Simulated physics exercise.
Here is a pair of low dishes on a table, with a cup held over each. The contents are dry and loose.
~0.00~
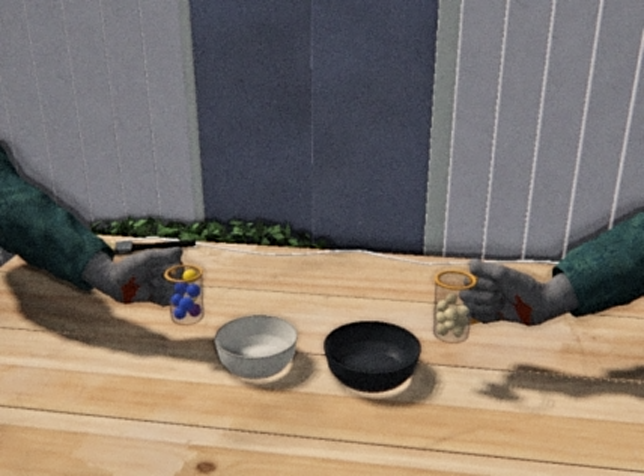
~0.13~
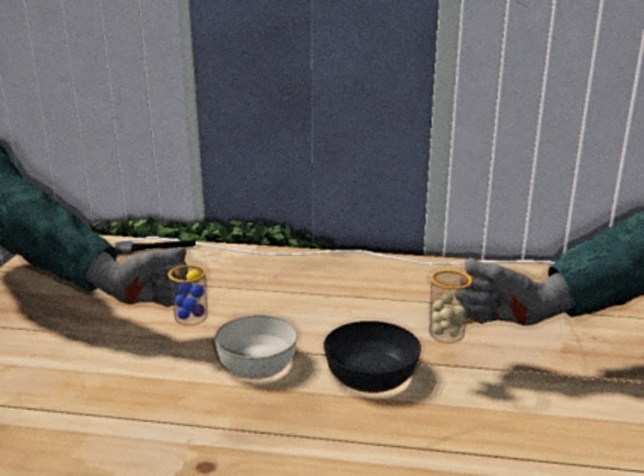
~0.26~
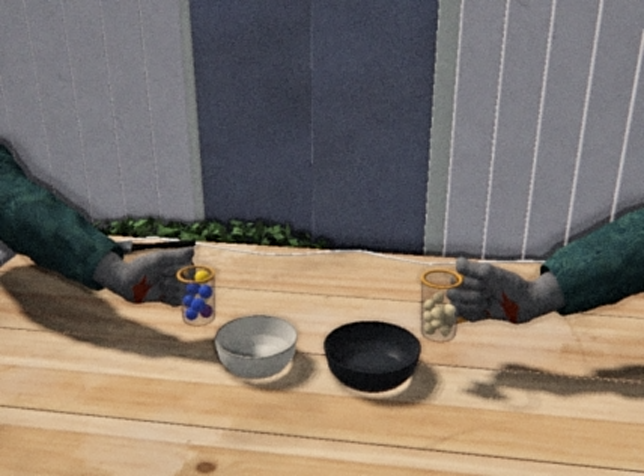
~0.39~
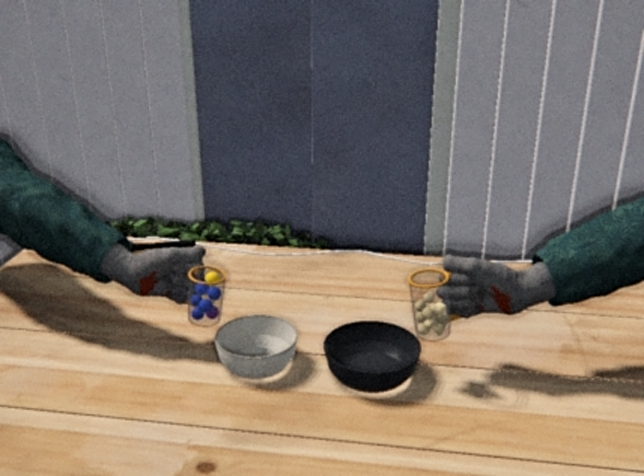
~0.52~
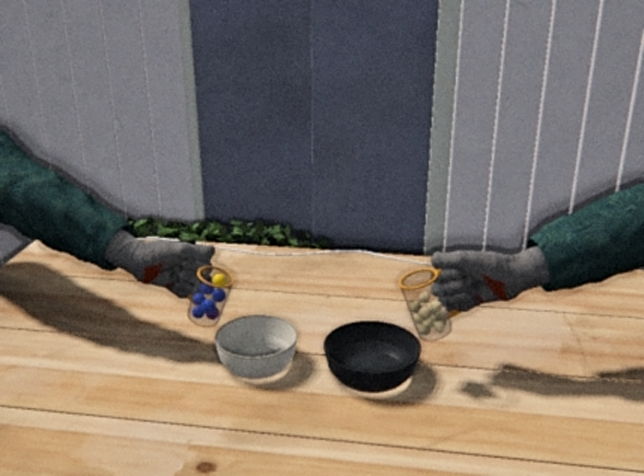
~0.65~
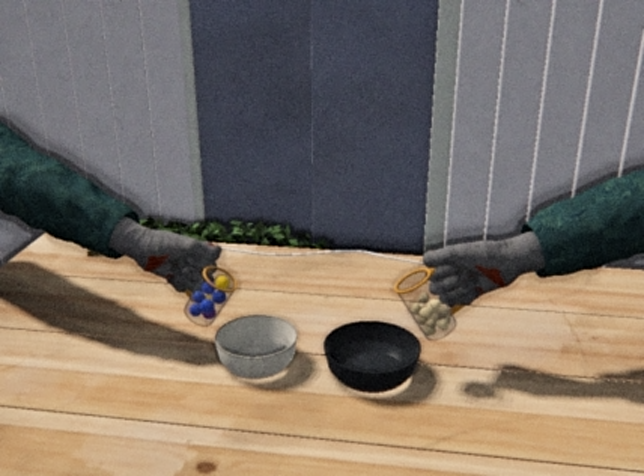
We see two gloved hands holding clear cups, one of blue and yellow balls and one of pale nuts, near a grey dish and a black dish; the cups move inward, then tilt toward each other.
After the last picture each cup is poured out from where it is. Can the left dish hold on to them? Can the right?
Left dish keeps them all, right dish keeps them all.
After 1.12 s, left, the whole lot still in the cup; right, the whole lot still in the cup.
After 1.53 s, left, the bulk still in the cup, a little in the dish; right, all but a few still in the cup, a little in the air.
After 1.89 s, left, the whole lot in the dish; right, the whole lot in the dish.
In the end (2.5 s), left, the whole lot in the dish, none at all outside the dish; right, the whole lot in the dish, none at all outside the dish.
